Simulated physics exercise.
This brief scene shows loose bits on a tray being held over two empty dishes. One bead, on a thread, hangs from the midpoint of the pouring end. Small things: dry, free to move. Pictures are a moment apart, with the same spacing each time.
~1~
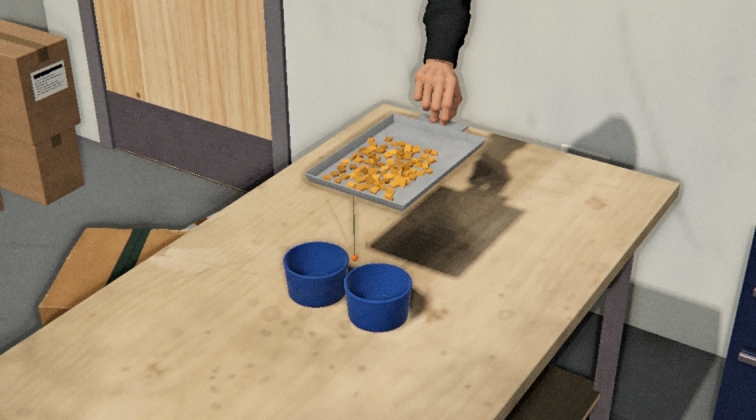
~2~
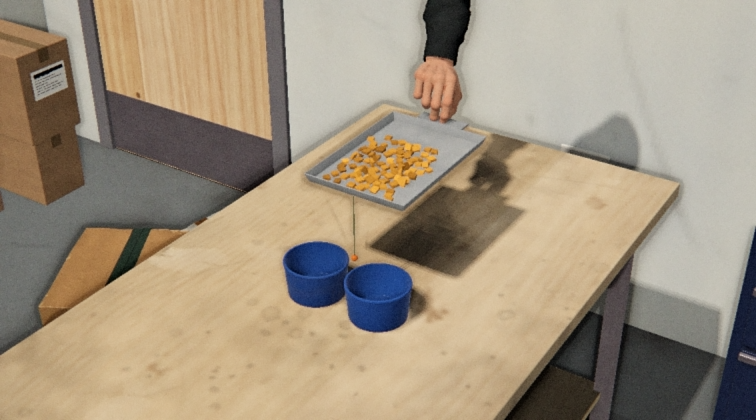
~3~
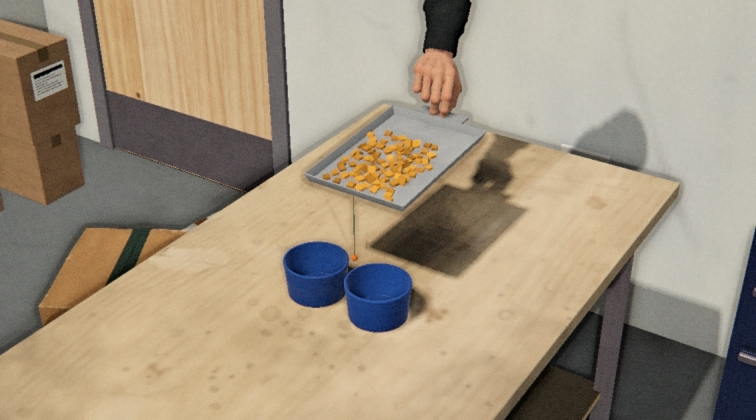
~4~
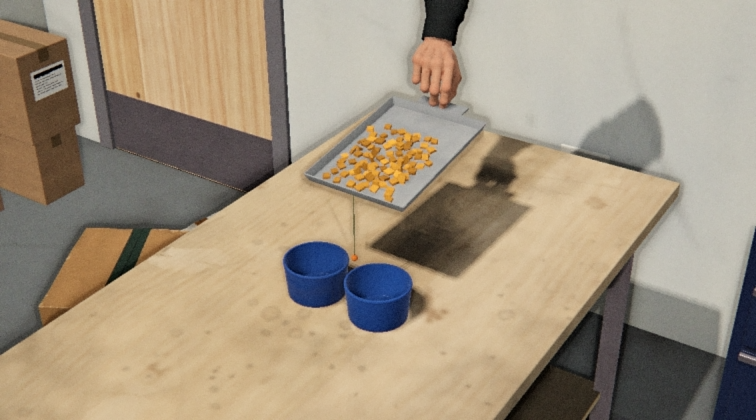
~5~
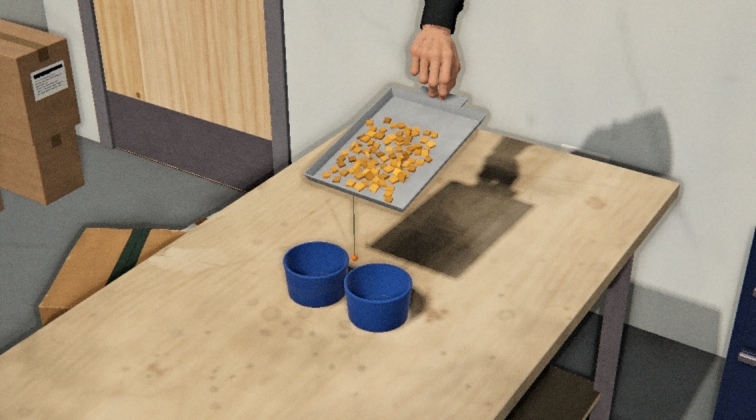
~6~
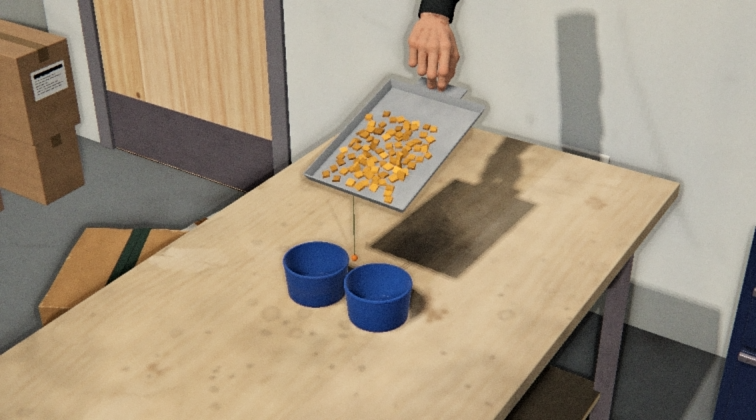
A hand in a dark sleeve grips the far edge of a grey tray above a pale wooden table, seen from above at an angle in a room with cardboard boxes and a door. Small orange crackers lie on the tray, and a small orange bead hangs by a thread near two blue dishes. The hand gradually lifts the far edge, slanting the tray toward the dishes, while the camera stays still.
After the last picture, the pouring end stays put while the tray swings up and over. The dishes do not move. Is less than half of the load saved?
Most of what falls will go into the dishes.
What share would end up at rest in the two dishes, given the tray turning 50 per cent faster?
Estimate: Some 70%.
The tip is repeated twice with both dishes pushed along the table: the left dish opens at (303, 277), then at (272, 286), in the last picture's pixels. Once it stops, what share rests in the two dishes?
Around 60 and around 0 per cent, in that order.
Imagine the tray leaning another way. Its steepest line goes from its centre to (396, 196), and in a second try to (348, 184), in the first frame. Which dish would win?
On the first try it's the right-side dish, on the second the left-side dish.
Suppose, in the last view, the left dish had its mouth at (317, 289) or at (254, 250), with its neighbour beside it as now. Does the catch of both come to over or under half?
The first place gets a lesser share, the second a lesser share.
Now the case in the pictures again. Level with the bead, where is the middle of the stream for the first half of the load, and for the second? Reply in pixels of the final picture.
(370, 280) first, (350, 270) later.
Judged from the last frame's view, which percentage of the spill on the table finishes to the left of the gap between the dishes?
Some 80 per cent.
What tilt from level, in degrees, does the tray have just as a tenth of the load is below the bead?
Tilt: Around 80 degrees.
Soon, tray tipped steeply; nearly all on the tray; a stray few in the air.
A while on, tray tipped right over; about a quarter on the tray; about a third in the right dish; a stray few in the left dish; a small part outside both; about a quarter in the air.
Towards the end, tray tipped past a quarter turn; about half in the right dish; a small part in the left dish; about a quarter outside both.
Finally, tray tipped past a quarter turn; about half in the right dish; a small part in the left dish; about a quarter outside both.
